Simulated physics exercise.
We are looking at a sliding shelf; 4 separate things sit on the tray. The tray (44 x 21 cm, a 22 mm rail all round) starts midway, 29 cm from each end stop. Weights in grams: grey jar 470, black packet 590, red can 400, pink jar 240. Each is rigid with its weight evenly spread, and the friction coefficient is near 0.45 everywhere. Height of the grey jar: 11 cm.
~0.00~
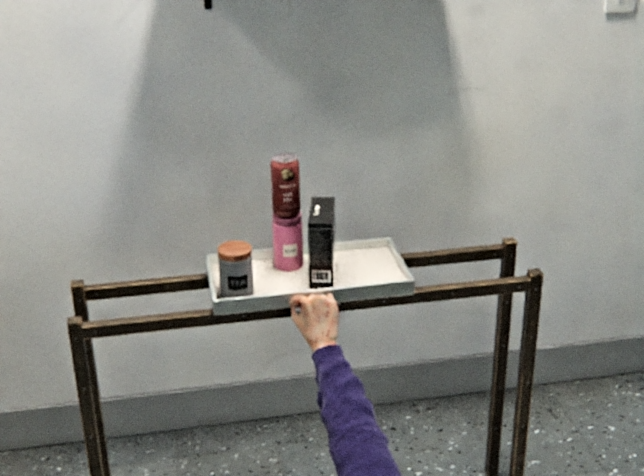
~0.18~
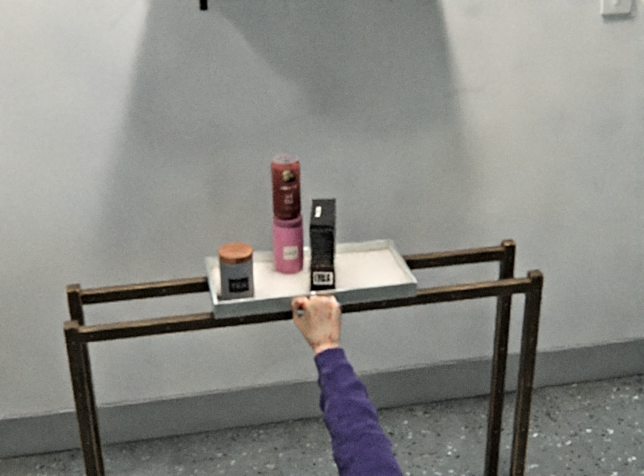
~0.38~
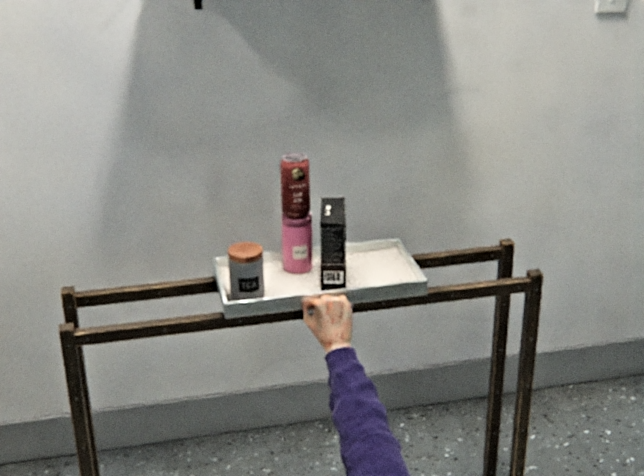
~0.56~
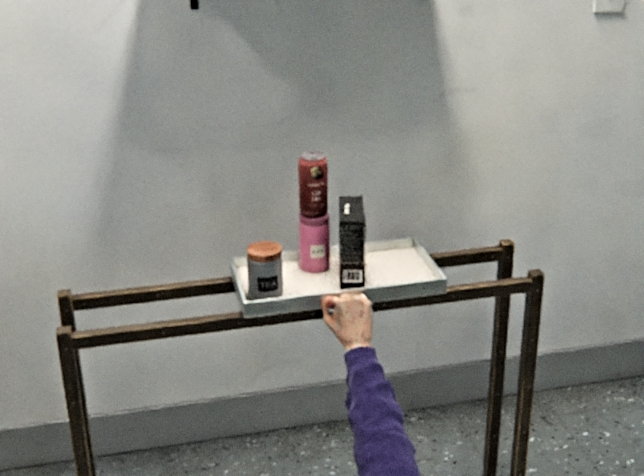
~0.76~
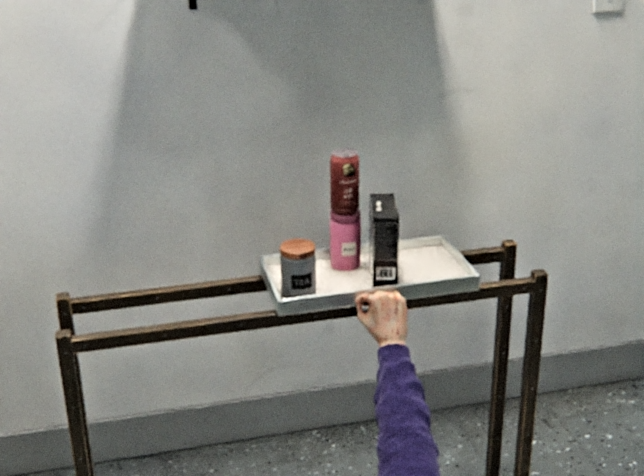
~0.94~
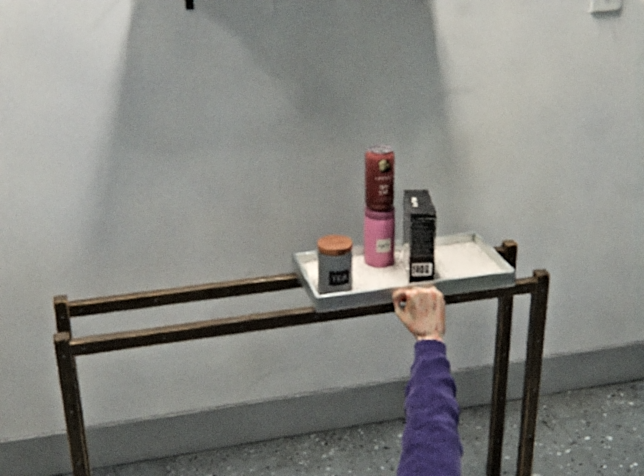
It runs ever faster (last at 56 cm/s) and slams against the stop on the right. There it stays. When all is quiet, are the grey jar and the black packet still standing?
The grey jar stays upright and the black packet tips over.
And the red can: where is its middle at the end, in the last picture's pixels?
Around (536, 442).
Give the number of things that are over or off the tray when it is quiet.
That comes to 3.
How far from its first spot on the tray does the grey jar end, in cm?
About 3 cm.
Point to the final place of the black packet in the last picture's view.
Near (498, 247).
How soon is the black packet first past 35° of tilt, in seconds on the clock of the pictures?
At about 1.4 s.
After 1.44 s, tray has slid 29 cm right; black packet leaning 55° near (486, 237); grey jar slid 3 cm near (376, 261); red can leaning 57°.
After 1.74 s, tray has slid 29 cm right; red can now off the tray; black packet on its side near (498, 247); grey jar slid 3 cm near (376, 261).
At rest (2.1 s), off the tray and tipped over, red can; tipped over on the tray, black packet and pink jar; the last one in place, give or take 5 cm. In the last view, grey jar near (376, 261), black packet near (498, 247).
